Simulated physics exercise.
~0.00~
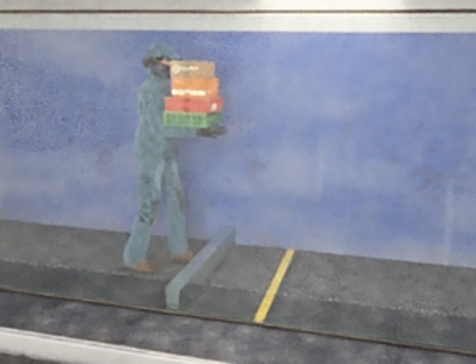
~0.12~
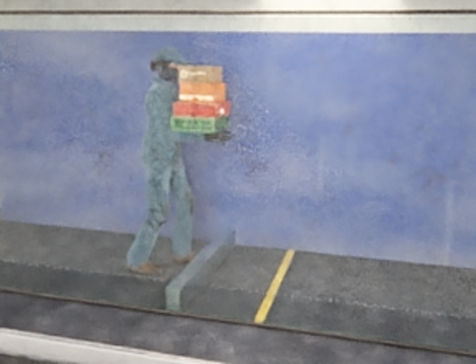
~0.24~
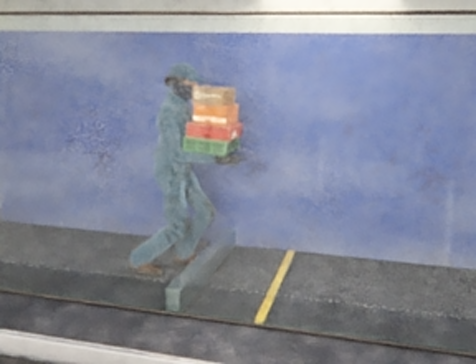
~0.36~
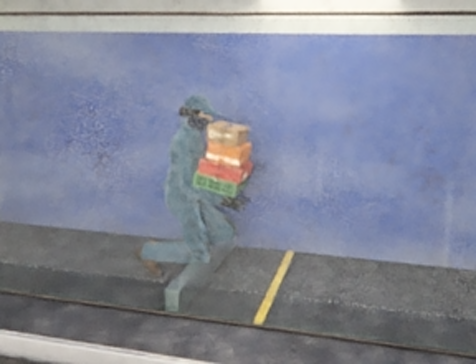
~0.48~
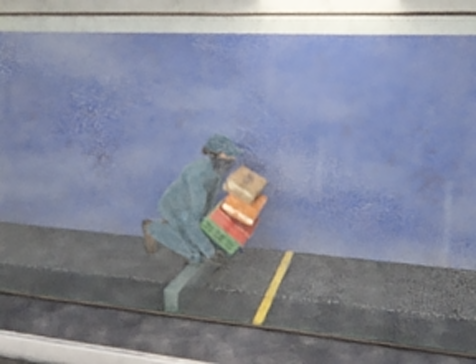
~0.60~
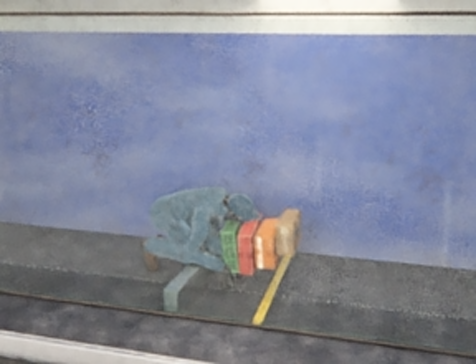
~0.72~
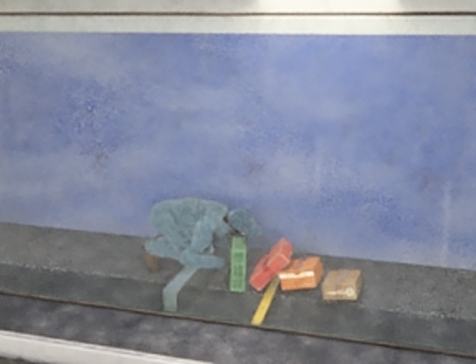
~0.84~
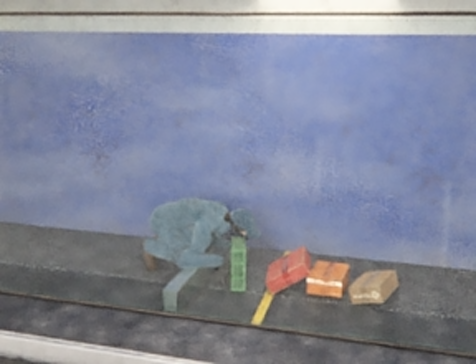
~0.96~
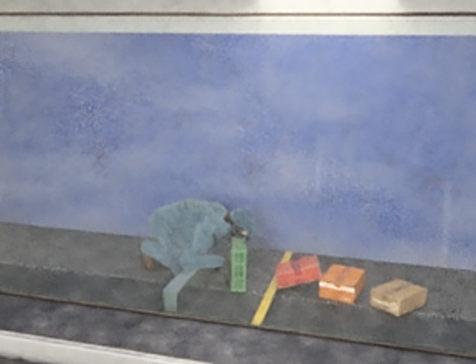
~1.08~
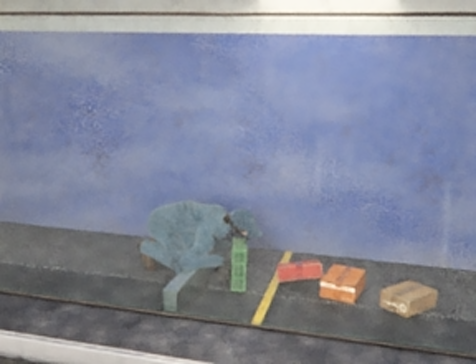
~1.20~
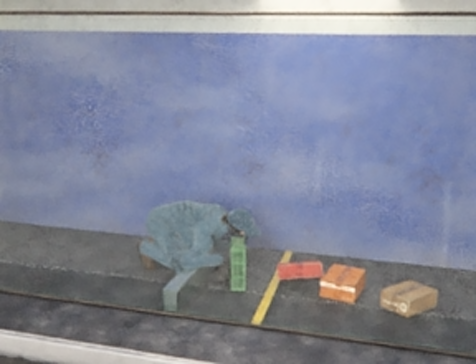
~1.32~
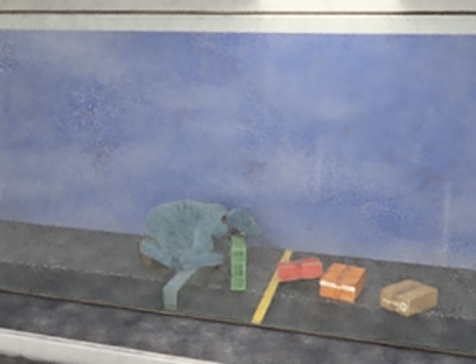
A person in blue-green clothes stands at the left on a grey floor before a blue wall, seen from the side by a slightly swaying camera, hugging a stack of brown, orange, red and green boxes. A low rail lies at the front foot, with a yellow line to its right. The person lurches right, trips at the rail and pitches forward, one leg lifting behind. The stack tips over and spills rightward. The person ends crouched low, head short of the line beside the upended green crate, while the red, orange and brown boxes rest beyond it.
